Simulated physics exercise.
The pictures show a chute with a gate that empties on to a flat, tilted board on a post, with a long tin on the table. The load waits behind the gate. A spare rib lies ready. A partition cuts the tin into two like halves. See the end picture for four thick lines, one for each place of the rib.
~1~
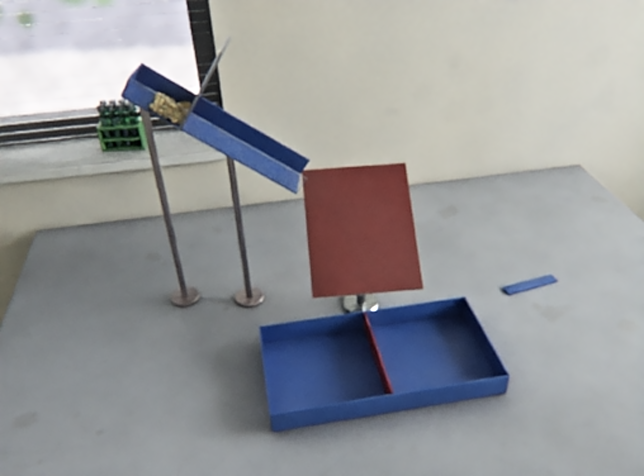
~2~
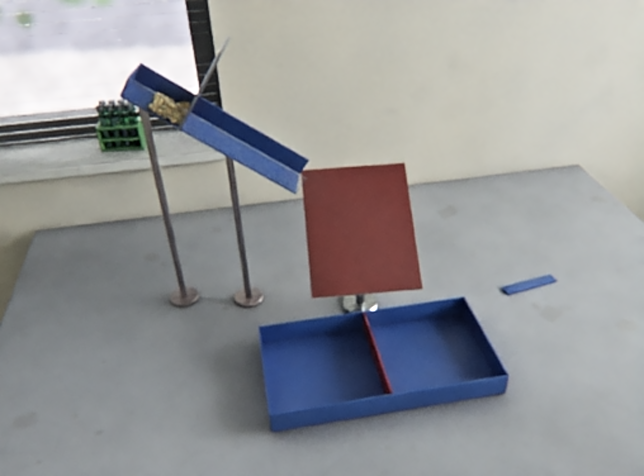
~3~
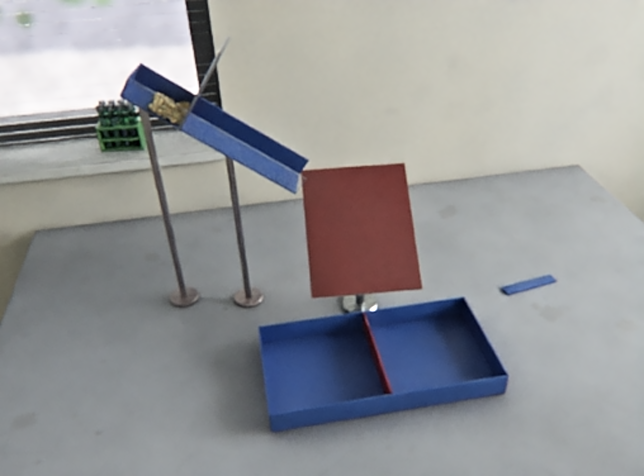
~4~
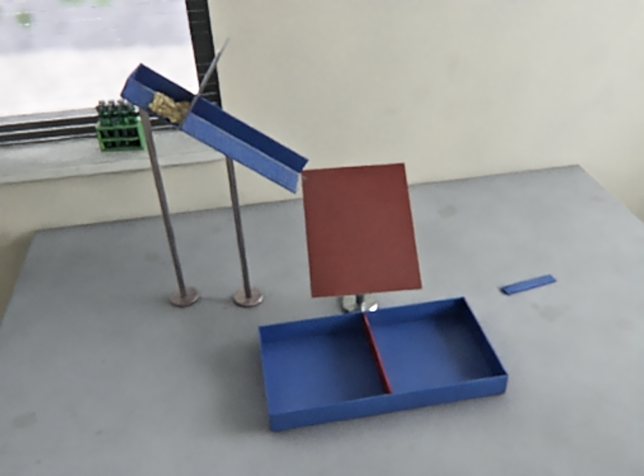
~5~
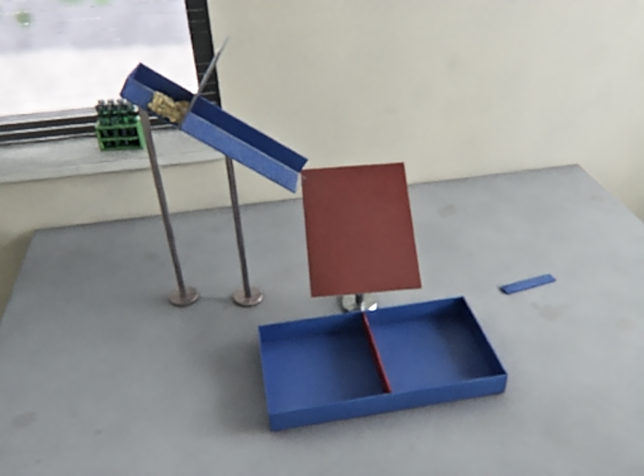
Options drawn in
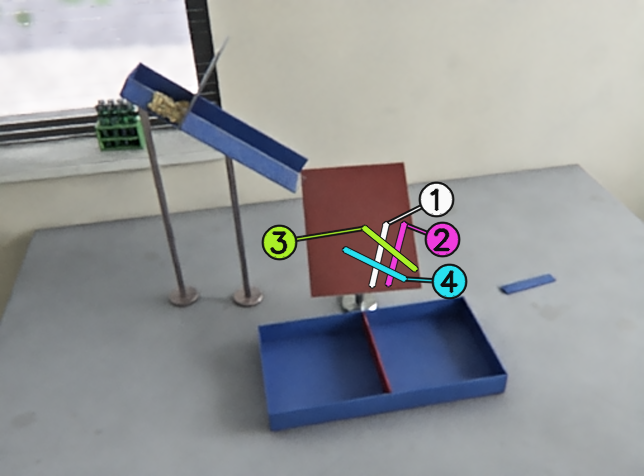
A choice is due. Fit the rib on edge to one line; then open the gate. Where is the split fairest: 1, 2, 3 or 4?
Go for 2.
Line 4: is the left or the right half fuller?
The right half.
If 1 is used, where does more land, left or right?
Left.
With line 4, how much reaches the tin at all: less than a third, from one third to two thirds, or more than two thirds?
Line 4 gives more than two thirds.
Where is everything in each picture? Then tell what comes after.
Load behind the gate at (173, 106), soya beans; lip of the chute at (298, 184), sloping gently, in the first frame.
Middle of the board at (360, 228), tilted fairly steeply; middle of its low edge at (368, 293); of its high edge at (353, 166), in the second frame.
Front corners of the tin at (270, 414) and (508, 375); front end of its middle wall at (392, 394), in the third frame.
Middle of the load at (172, 106); lip at (297, 184), in the fourth frame.
Middle of the load at (171, 105); lip at (297, 184), in the fifth frame.
On the marked copy, line 1 from (386, 224) to (372, 284); line 2 from (404, 224) to (388, 283); line 3 from (364, 228) to (414, 268); line 4 from (345, 249) to (404, 278).
For line 1, of what is caught, nearly all in the left half, a small part in the right.
For line 2, of what is caught, about half in the left half, about half in the right.
For line 3, of what is caught, a small part in the left half, most in the right.
For line 4, of what is caught, none in the left half, all in the right.
